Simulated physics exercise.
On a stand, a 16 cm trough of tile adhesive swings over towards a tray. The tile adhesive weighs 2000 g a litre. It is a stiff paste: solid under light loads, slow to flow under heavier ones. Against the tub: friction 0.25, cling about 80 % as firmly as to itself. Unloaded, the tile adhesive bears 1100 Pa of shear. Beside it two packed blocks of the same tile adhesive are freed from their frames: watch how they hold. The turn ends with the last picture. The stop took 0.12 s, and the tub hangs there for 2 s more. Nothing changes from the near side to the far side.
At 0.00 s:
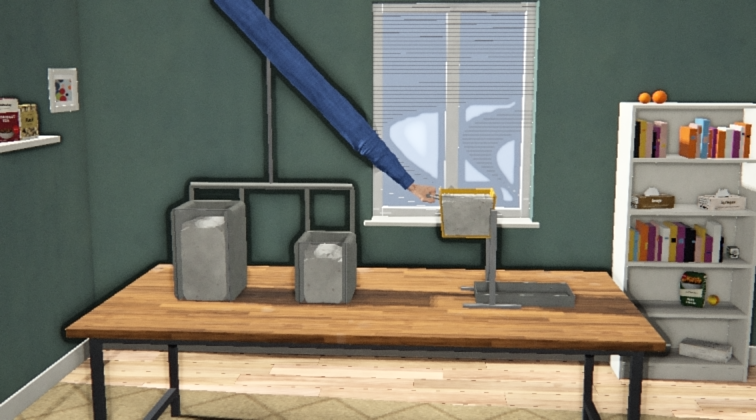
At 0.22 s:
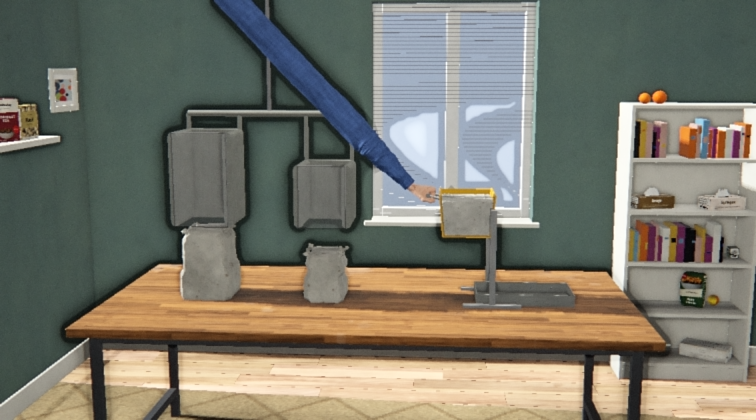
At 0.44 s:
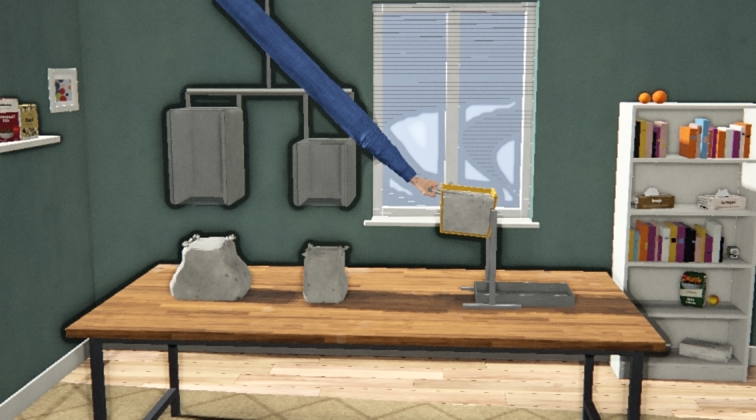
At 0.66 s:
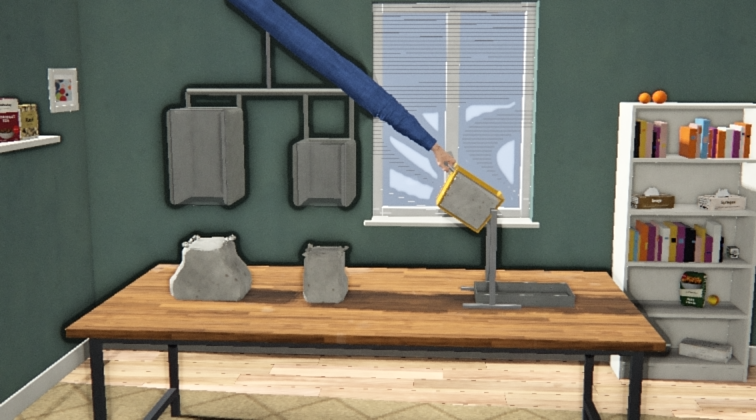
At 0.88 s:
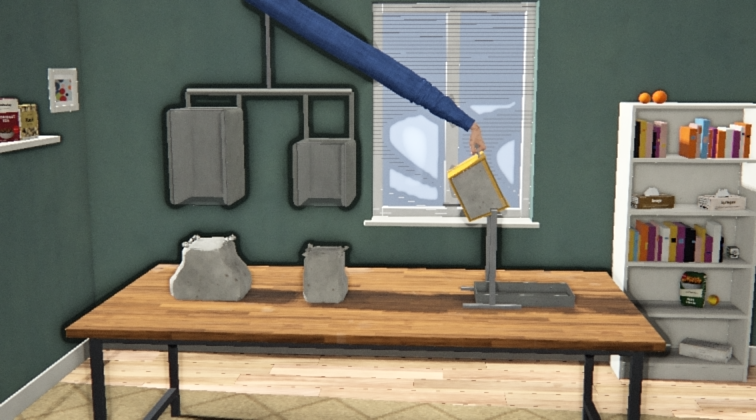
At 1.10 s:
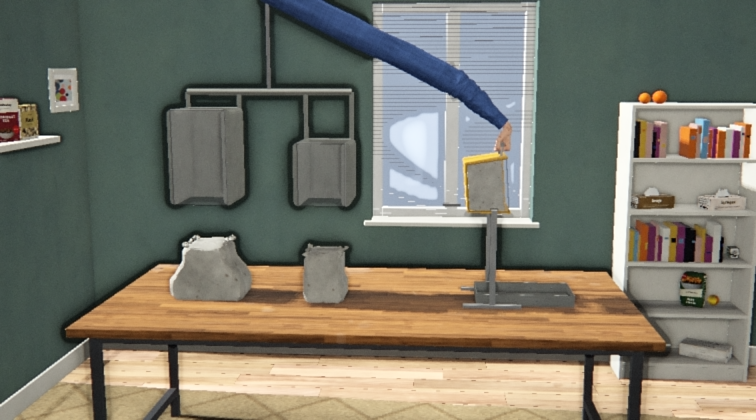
A blue-sleeved arm tilts a tub of gray paste after two molds rise off blocks.
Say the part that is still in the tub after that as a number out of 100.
The part that is still in the tub after that is near 100 %.
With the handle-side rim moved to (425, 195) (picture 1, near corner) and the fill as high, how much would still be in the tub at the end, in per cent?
In that case some 40 per cent.
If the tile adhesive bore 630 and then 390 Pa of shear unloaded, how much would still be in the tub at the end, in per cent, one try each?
In that order: 55 %, 45 %.
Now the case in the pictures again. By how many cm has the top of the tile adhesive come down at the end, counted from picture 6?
Roughly 0 cm.
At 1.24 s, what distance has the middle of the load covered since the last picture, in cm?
About 0 cm.
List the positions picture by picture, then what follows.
In the first picture, handle-side rim at (442, 196), tilt 0 degrees; highest point of the tile adhesive at (487, 202); test blocks 33 cm, 21 cm high (left to right).
In the second picture, handle-side rim at (442, 196), tilt 0 degrees; highest point of the tile adhesive at (487, 202); test blocks 30 cm, 21 cm high (left to right).
In the third picture, handle-side rim at (443, 191), tilt 5 degrees; highest point of the tile adhesive at (447, 197); test blocks 24 cm, 21 cm high (left to right).
In the fourth picture, handle-side rim at (459, 171), tilt 33 degrees; highest point of the tile adhesive at (458, 177); test blocks 24 cm, 21 cm high (left to right).
In the fifth picture, handle-side rim at (486, 159), tilt 63 degrees; highest point of the tile adhesive at (479, 163); test blocks 24 cm, 21 cm high (left to right).
In the sixth picture, handle-side rim at (507, 159), tilt 86 degrees; highest point of the tile adhesive at (502, 162); test blocks 24 cm, 21 cm high (left to right).
By 1.24 s, the tub is at 86 degrees and holds 100 %.
By 1.41 s, the tub is at 86 degrees and holds 100 %.
By 1.58 s, the tub is at 86 degrees and holds 100 %.
By 1.75 s, the tub is at 86 degrees and holds 100 %.
By 3.10 s, at the end, the tub is at 86 degrees and holds 100 %.
